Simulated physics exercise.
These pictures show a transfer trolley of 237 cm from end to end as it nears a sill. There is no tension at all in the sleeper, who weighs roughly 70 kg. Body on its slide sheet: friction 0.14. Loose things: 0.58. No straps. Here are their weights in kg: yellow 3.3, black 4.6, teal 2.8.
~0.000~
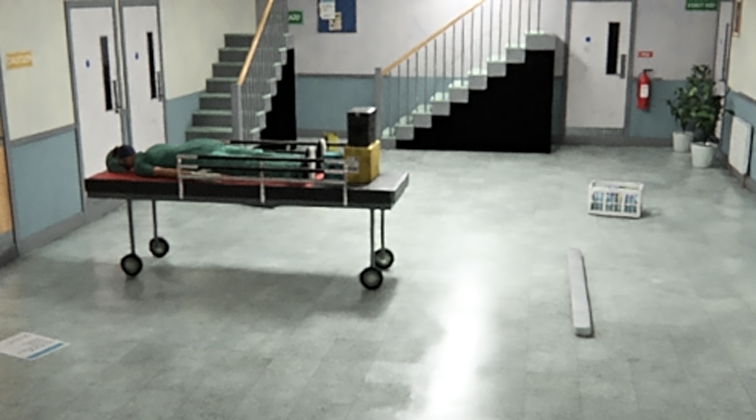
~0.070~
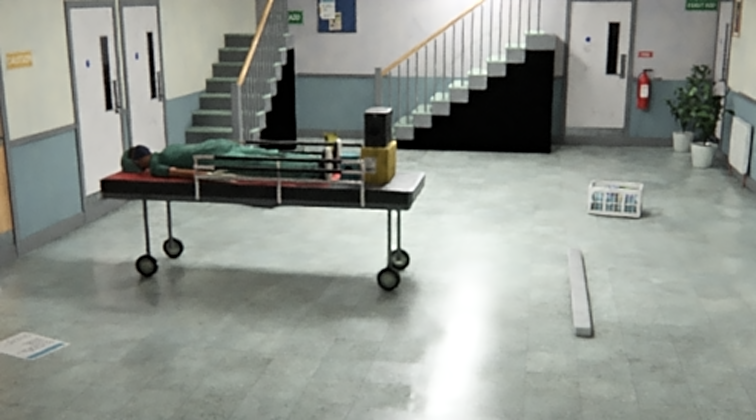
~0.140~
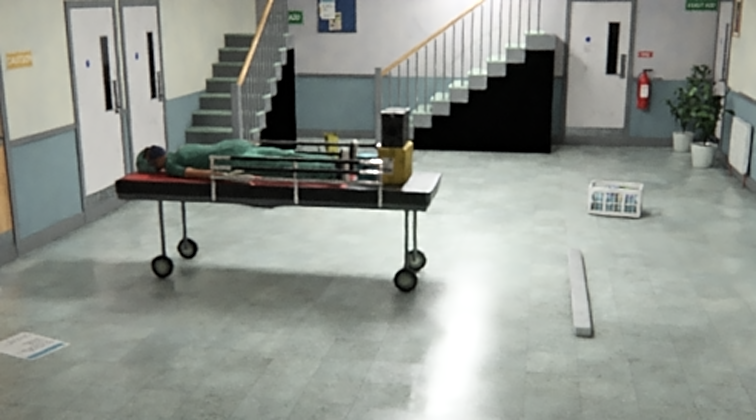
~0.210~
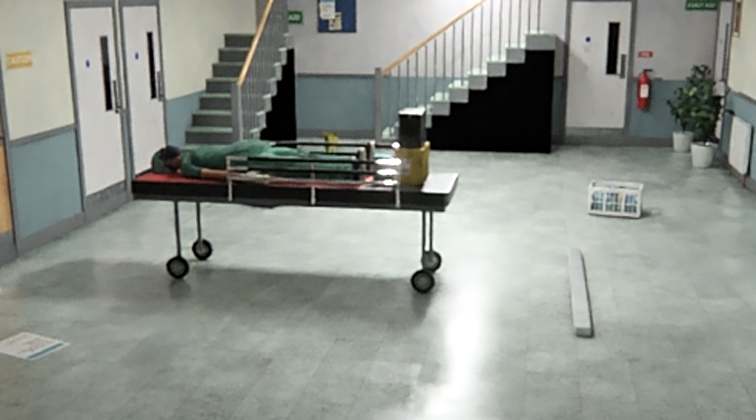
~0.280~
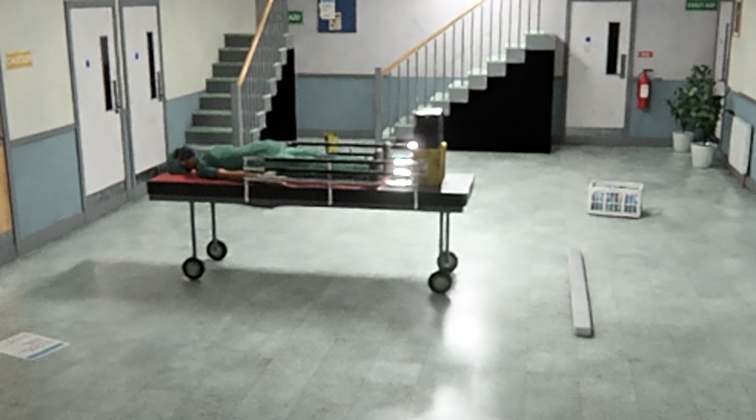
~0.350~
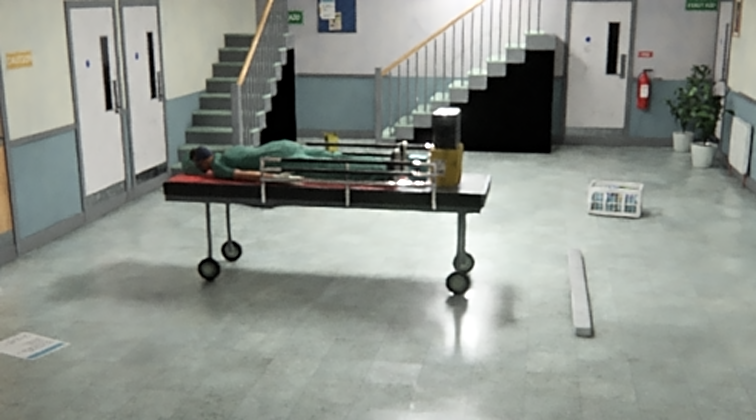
Hospital lobby with stairs, a trolley carrying a person lying in green, a yellow holdall and black monitor rolling steadily right.
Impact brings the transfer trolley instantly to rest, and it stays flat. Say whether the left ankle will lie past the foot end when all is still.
This time the left ankle gets past the foot end.
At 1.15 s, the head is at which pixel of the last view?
(367, 169).
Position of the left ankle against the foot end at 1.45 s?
It is around 15 cm beyond the mark.
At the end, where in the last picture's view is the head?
End point: Roughly (446, 171) in the last view.
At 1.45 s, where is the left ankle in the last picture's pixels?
Position, last picture: Approx. (614, 177).
The jolt is at 0.75 s.
After 0.90 s the left ankle is 46 cm short of the foot end, near (526, 172) in the last picture's view; the yellow holdall 14 cm short of the foot end, tilted 10°.
After 1.15 s the left ankle is 12 cm short of the foot end, near (573, 173) in the last picture's view; the yellow holdall 11 cm past the foot end, tilted 30°.
After 1.45 s the left ankle is 17 cm past the foot end, near (614, 177) in the last picture's view.
At rest, 3.2 s, yellow holdall drops off; black monitor drops off; teal pump stays on; left ankle crosses the foot end.
